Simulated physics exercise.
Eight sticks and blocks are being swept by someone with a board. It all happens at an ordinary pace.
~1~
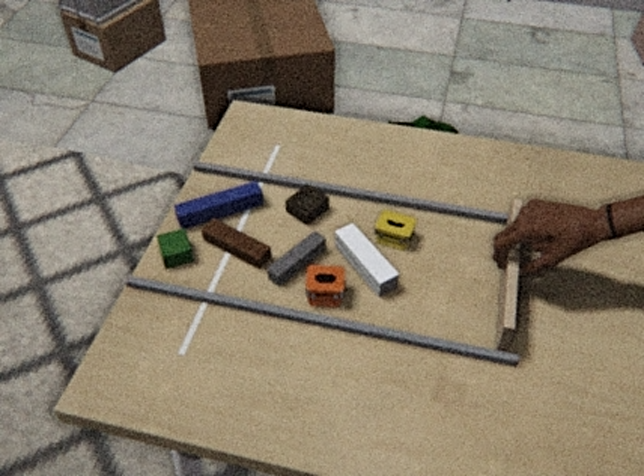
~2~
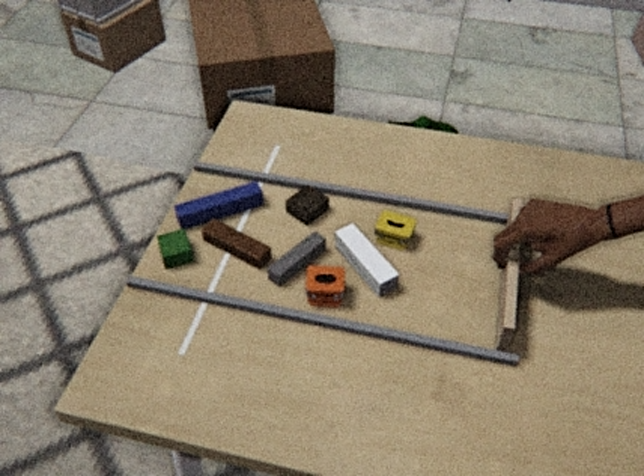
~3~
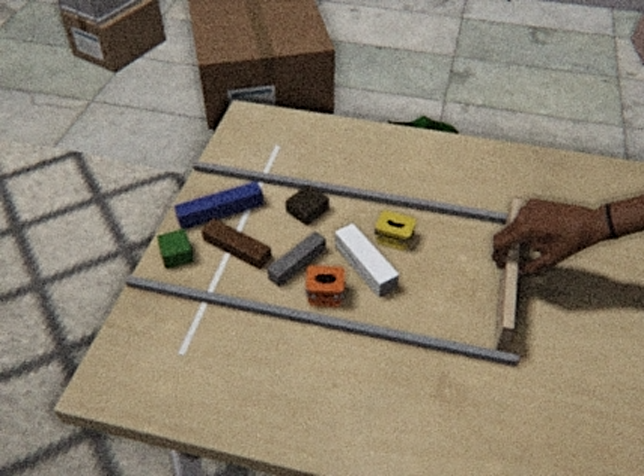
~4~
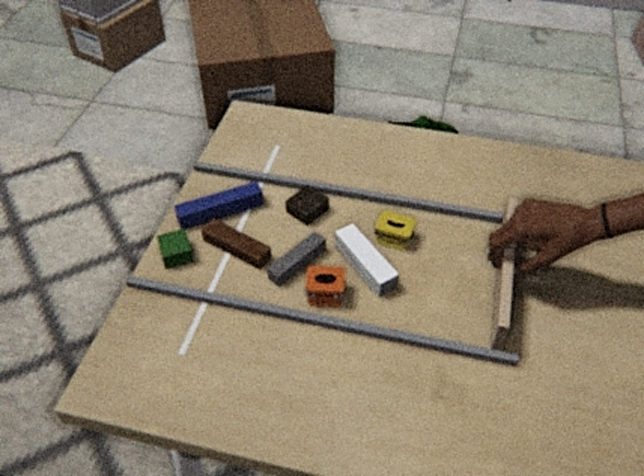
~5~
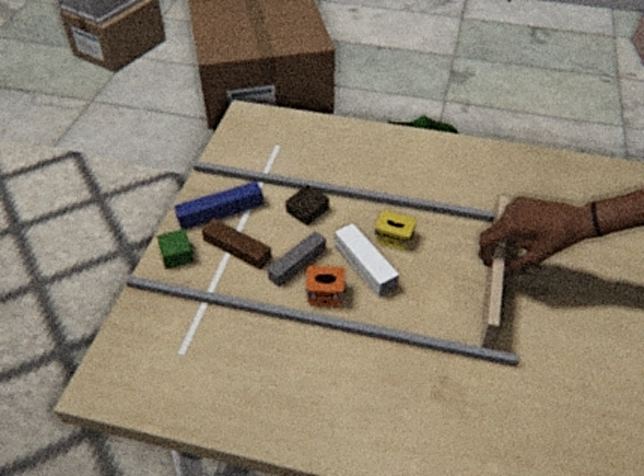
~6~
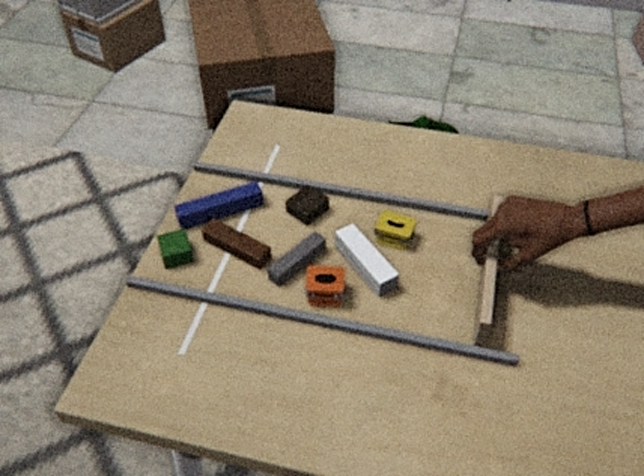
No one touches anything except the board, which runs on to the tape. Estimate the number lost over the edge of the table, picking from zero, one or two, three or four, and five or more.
Off the edge go just one or two.
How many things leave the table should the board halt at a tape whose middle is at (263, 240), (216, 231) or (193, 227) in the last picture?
The three tries give 0, 3 and 4.
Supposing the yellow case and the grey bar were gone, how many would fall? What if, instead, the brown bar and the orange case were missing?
The first try gives 0, the second gives 0.
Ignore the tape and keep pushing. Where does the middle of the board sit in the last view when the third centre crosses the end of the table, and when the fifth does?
About (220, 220), then (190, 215).
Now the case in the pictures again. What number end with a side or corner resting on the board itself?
Result: 4 in all.
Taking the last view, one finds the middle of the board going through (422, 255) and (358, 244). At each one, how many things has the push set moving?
The number moved is 0 and then 4.
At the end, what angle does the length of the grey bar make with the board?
The angle is about 15 degrees.
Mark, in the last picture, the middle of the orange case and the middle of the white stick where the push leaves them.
Middles: Around (199, 273) and around (205, 228).
A little later, none off yet; green block at rest near (175, 249); blue bar at rest near (220, 205); brown bar at rest near (236, 244).
When it is over, the number that fall off is one or two; down, green block.
